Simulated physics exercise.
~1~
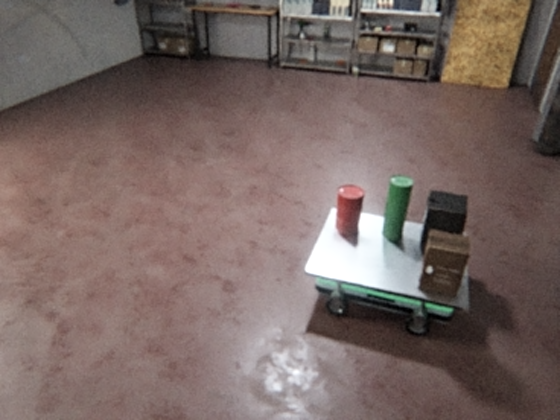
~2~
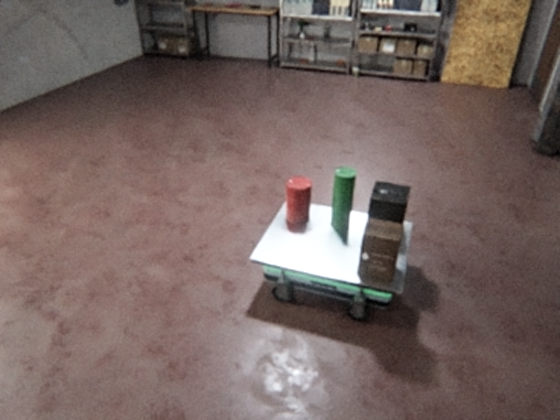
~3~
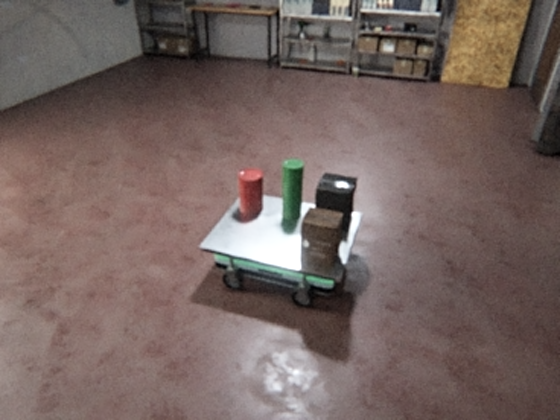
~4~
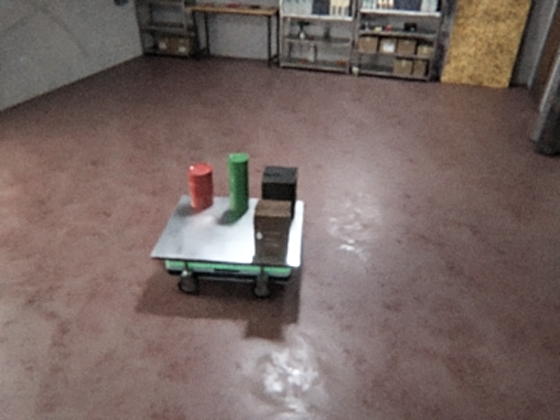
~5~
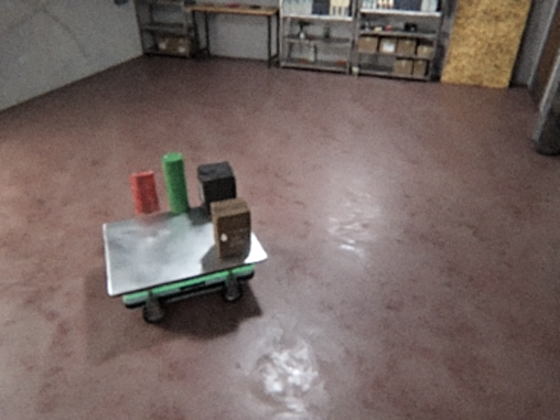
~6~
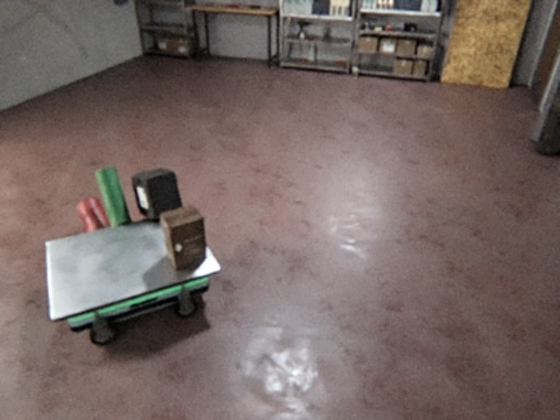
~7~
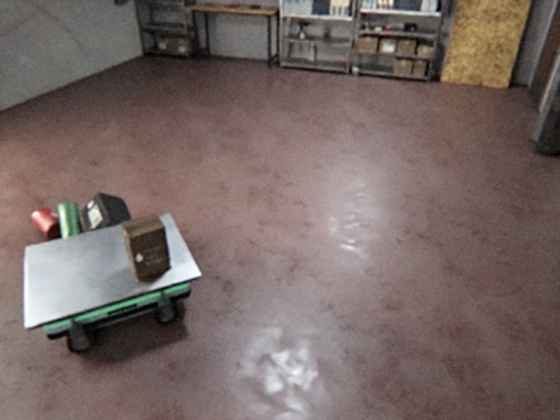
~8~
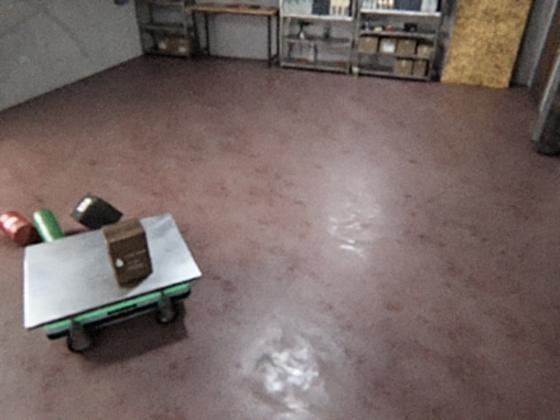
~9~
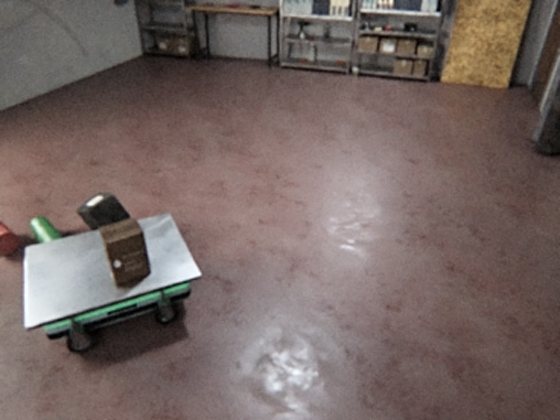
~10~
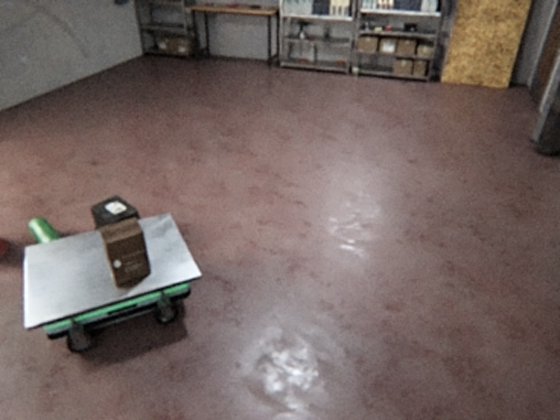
In a storage room, a rolling cart turns and stops, keeping only its brown box aboard.
